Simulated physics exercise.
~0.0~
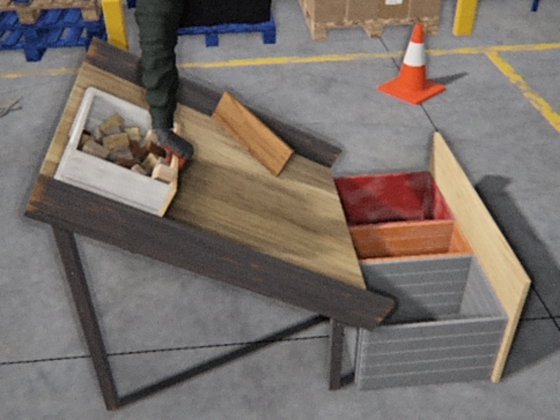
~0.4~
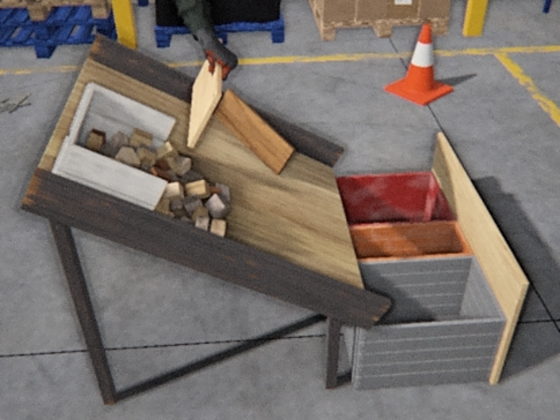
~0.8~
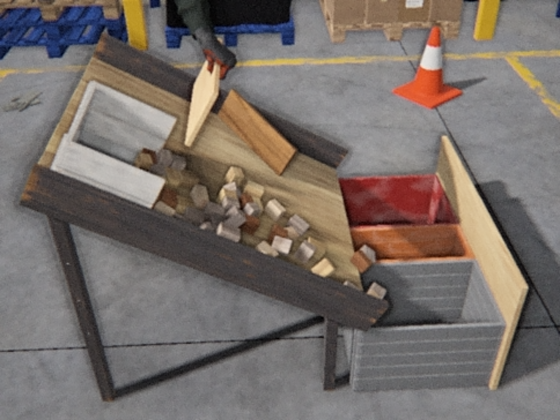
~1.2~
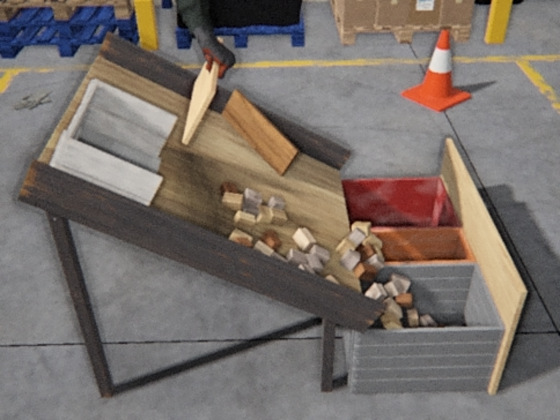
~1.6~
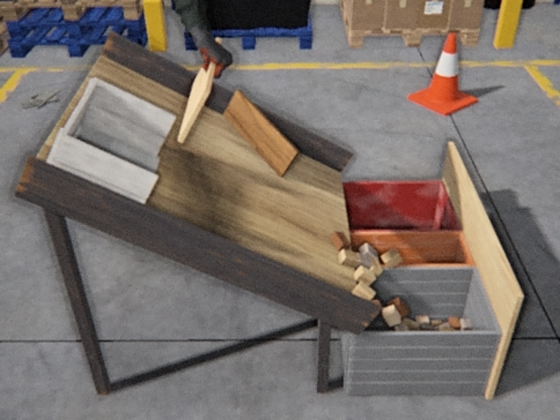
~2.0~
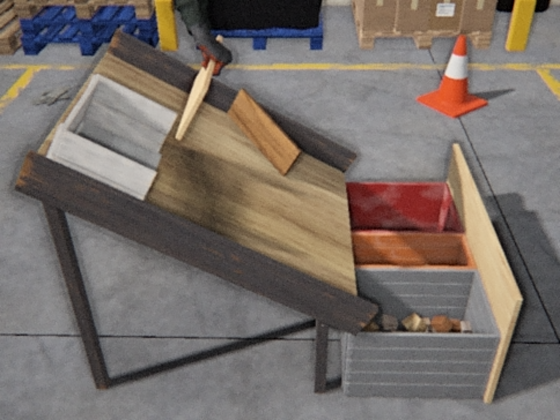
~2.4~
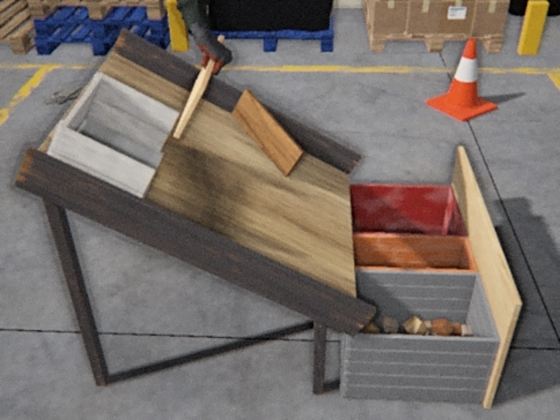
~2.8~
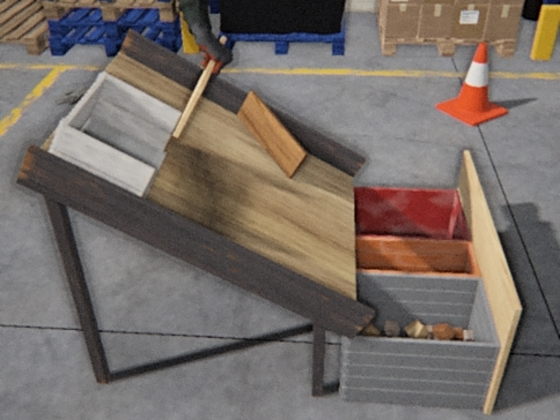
The clip opens on a sloping wooden table with a white pen of small wooden blocks at its upper left, a gloved hand reaching in beside it. The hand lifts the gate up and to the right, clear of the load, and holds it there. The blocks spill out and tumble down the ramp past an angled board, spreading toward the lower right. They drop off the edge, mostly into the near grey bin, with some heading for the orange one. At the end the slope is bare, blocks lie in the grey bin, and the red tote looks empty.
